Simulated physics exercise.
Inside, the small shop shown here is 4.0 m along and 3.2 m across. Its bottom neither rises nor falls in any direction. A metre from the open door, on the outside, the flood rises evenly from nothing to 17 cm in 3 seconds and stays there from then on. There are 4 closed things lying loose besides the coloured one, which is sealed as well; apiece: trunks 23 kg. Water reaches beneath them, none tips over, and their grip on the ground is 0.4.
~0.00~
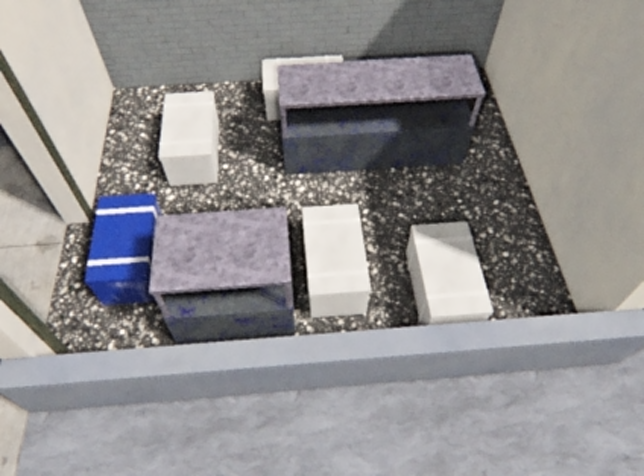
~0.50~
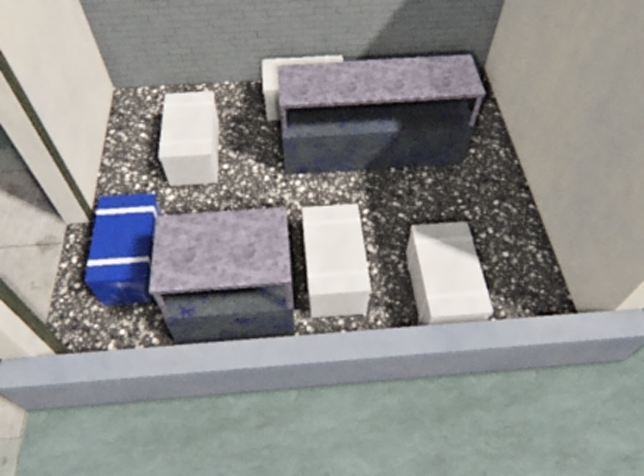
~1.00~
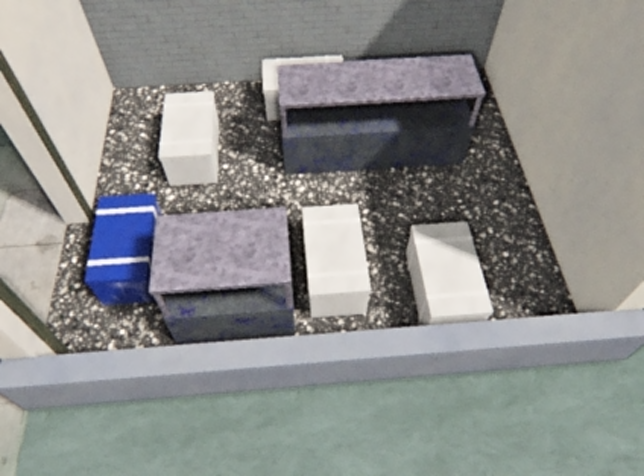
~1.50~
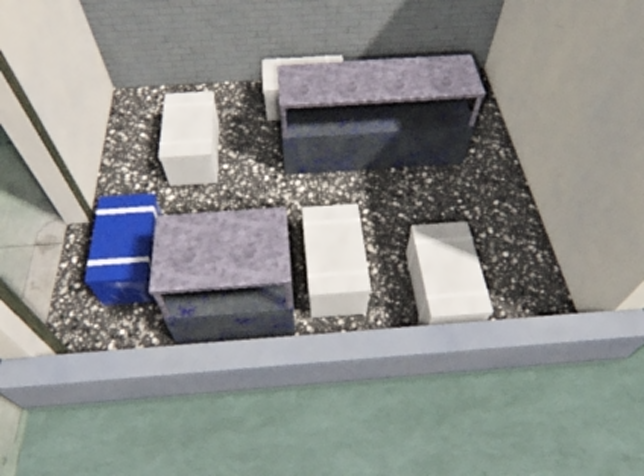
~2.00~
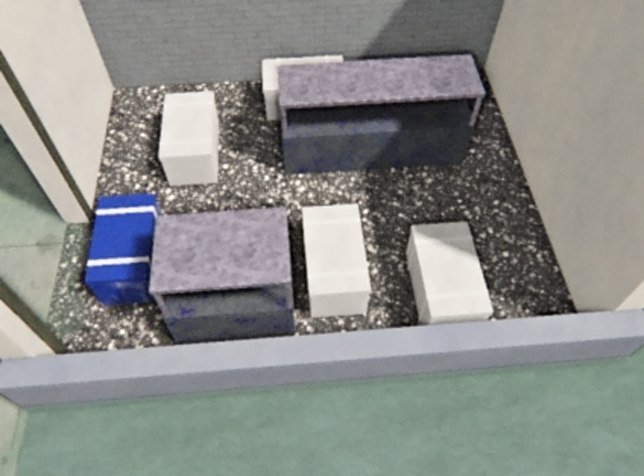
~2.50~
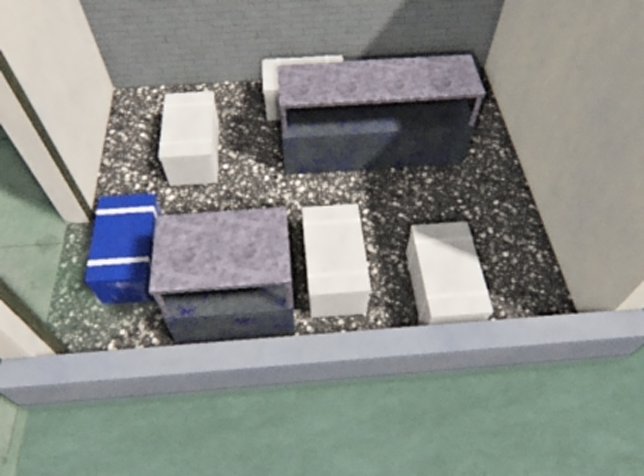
In a small shop with a speckled floor, a blue trunk with white stripes, pale boxes and two mottled purple-grey tables or counters stand still. Greenish water covers the grey ground in front of the near wall, then spreads outside at the left and reaches the floor's left edge, while nothing inside shifts.
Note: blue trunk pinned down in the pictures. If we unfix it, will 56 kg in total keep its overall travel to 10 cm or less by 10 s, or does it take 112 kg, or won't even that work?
It needs the bigger one.
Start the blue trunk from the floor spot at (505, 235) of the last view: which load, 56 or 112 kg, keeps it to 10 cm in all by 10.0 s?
Both loads work.
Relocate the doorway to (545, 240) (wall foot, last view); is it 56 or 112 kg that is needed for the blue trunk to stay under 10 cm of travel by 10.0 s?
In that case the lighter option suffices.
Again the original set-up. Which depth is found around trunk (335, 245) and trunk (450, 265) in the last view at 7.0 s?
First roughly 3 cm, second roughly 3 cm.
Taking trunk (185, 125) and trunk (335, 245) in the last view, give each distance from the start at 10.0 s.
First 0 cm, then 0 cm.
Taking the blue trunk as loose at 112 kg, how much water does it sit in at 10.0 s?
Depth: Approx. 10 cm.
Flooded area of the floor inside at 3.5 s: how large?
Roughly 1.5 m2.
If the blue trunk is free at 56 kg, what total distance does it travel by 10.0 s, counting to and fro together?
About 30 cm altogether.
After 3.5 s the blue trunk would be 2 cm from its start with 56 kg and 0 cm from its start with 112 kg; 7 cm of water round it then.
After 4.5 s the blue trunk would be 20 cm from its start with 56 kg and 0 cm from its start with 112 kg; 9 cm of water round it then.
After 7.0 s the blue trunk would be 23 cm from its start with 56 kg and 0 cm from its start with 112 kg; 10 cm of water round it then.
After 10.0 s the blue trunk would be 25 cm from its start with 56 kg and 0 cm from its start with 112 kg; 10 cm of water round it then.
